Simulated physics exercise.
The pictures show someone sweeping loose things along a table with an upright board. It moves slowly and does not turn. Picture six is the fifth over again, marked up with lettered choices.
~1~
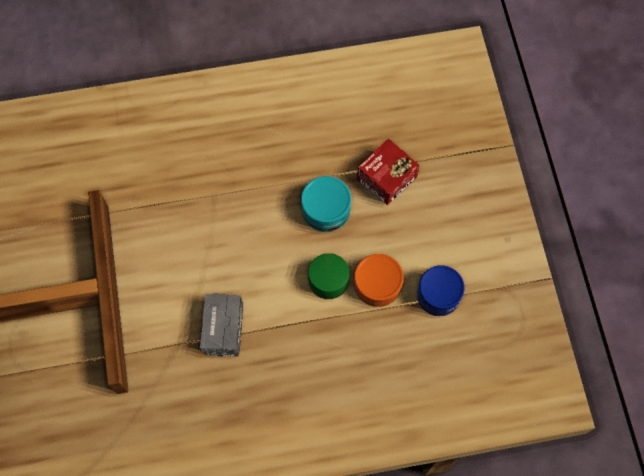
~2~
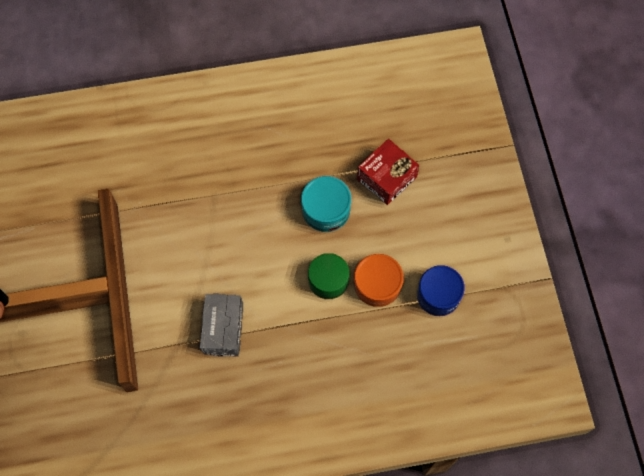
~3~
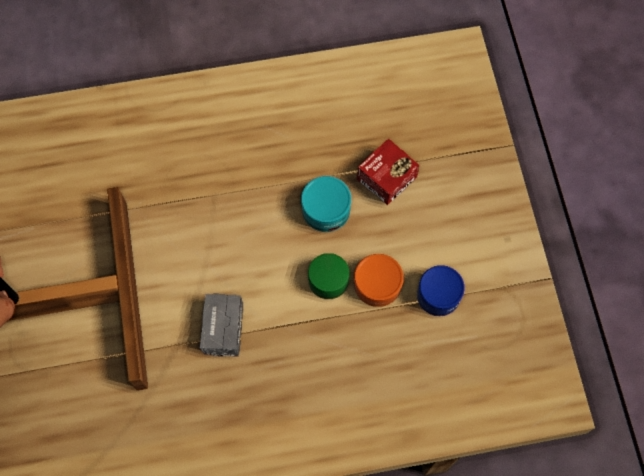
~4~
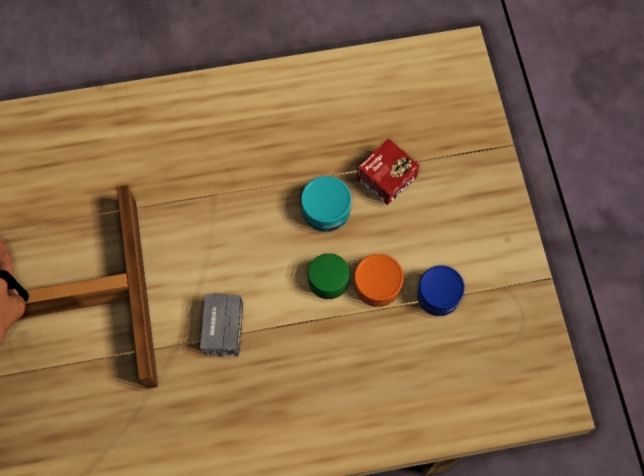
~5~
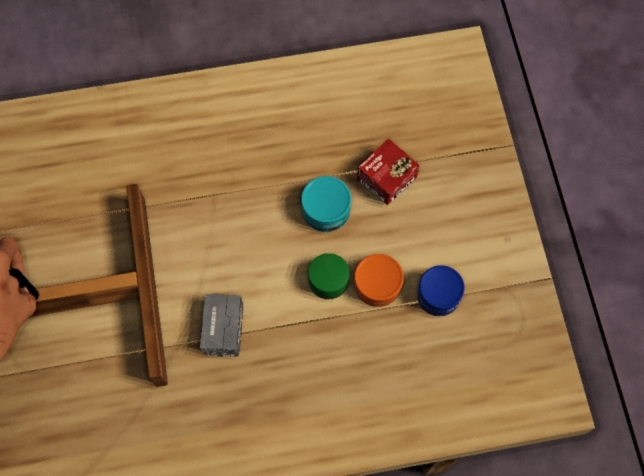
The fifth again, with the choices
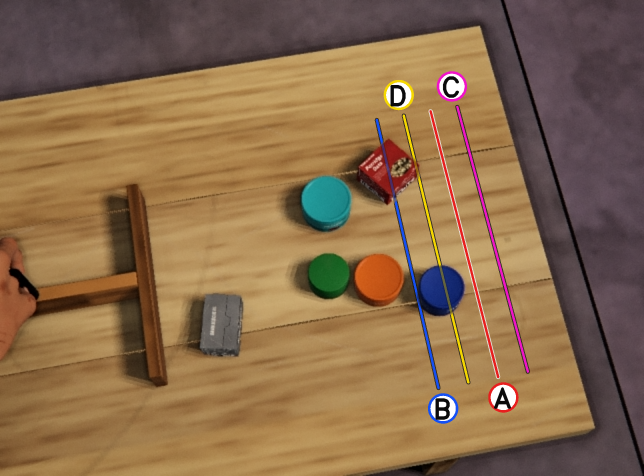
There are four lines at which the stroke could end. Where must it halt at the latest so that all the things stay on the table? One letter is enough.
The farthest safe stop is A.
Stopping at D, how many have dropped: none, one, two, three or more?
In all, none.
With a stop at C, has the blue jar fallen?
Yes.
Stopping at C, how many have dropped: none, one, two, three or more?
In all, two.
On the marked copy, A at (463, 237); B at (406, 247); C at (491, 232); D at (434, 242).
Taking A. A third of the way, board (260, 257); grey packet (294, 311); blue jar (440, 292).
Two thirds of the way, board (374, 237); blue jar (471, 296); orange jar (443, 260).
When it is over, board (463, 222); orange jar (527, 243); blue jar (538, 285); nothing has fallen.
As for the rest, B is safe but short; C drops the blue jar and orange jar; D is safe but short.
